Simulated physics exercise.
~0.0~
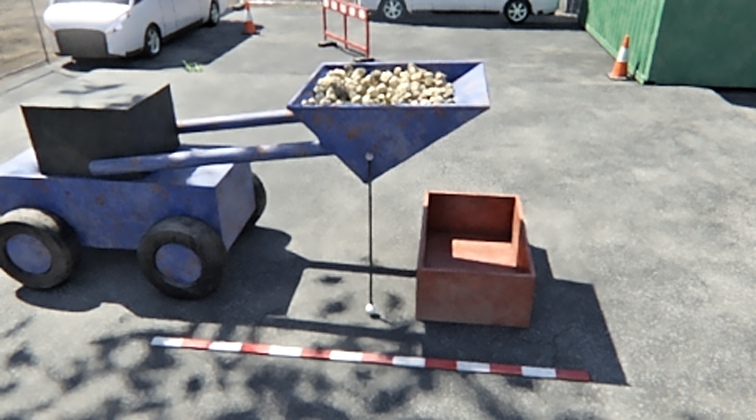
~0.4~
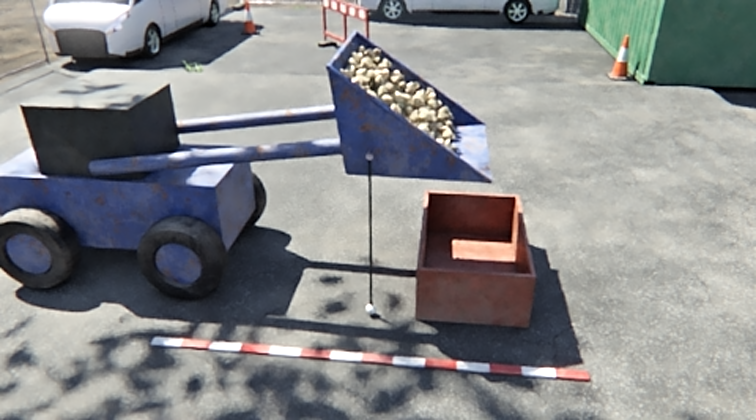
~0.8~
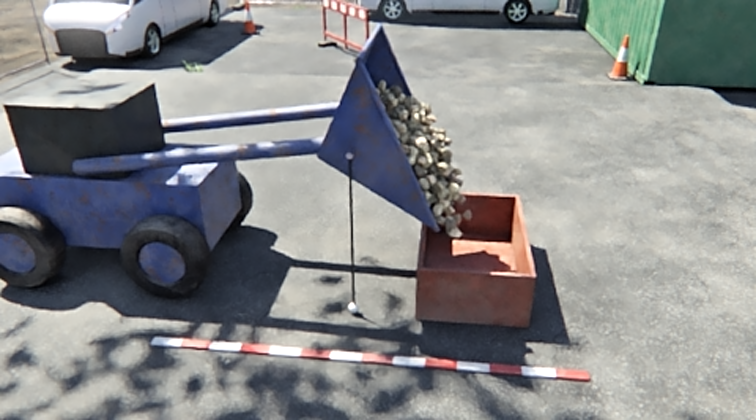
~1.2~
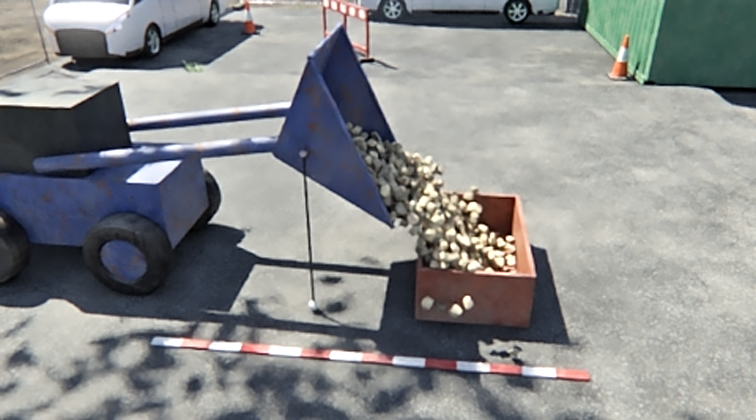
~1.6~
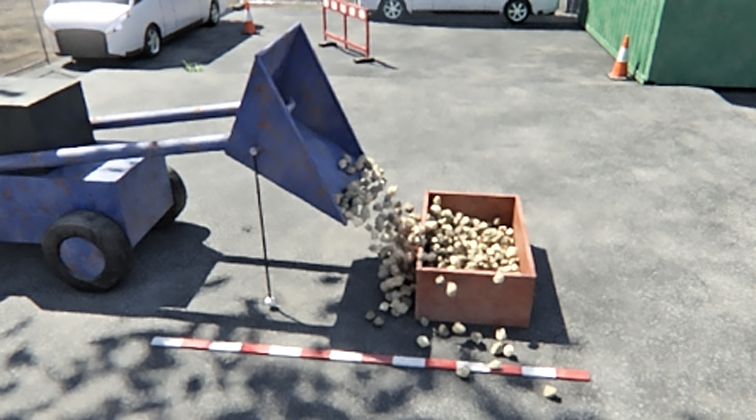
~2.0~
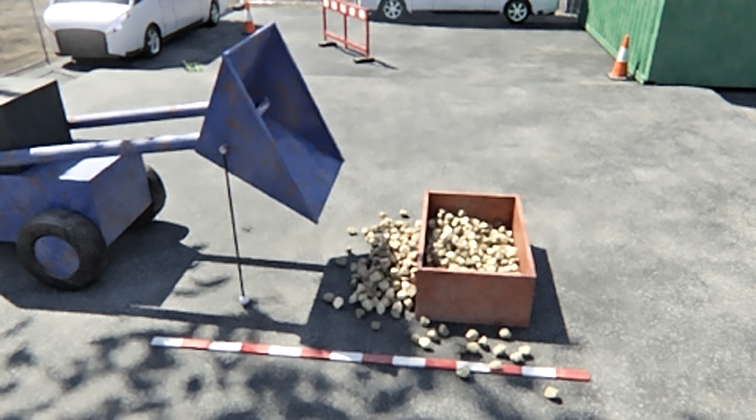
A blue loader tipped its raised bucket of pale stones toward a rusty red bin, then backed away to the left while they poured out, leaving the bucket empty, many stones in the bin, and a heap spilled on the ground beside it.
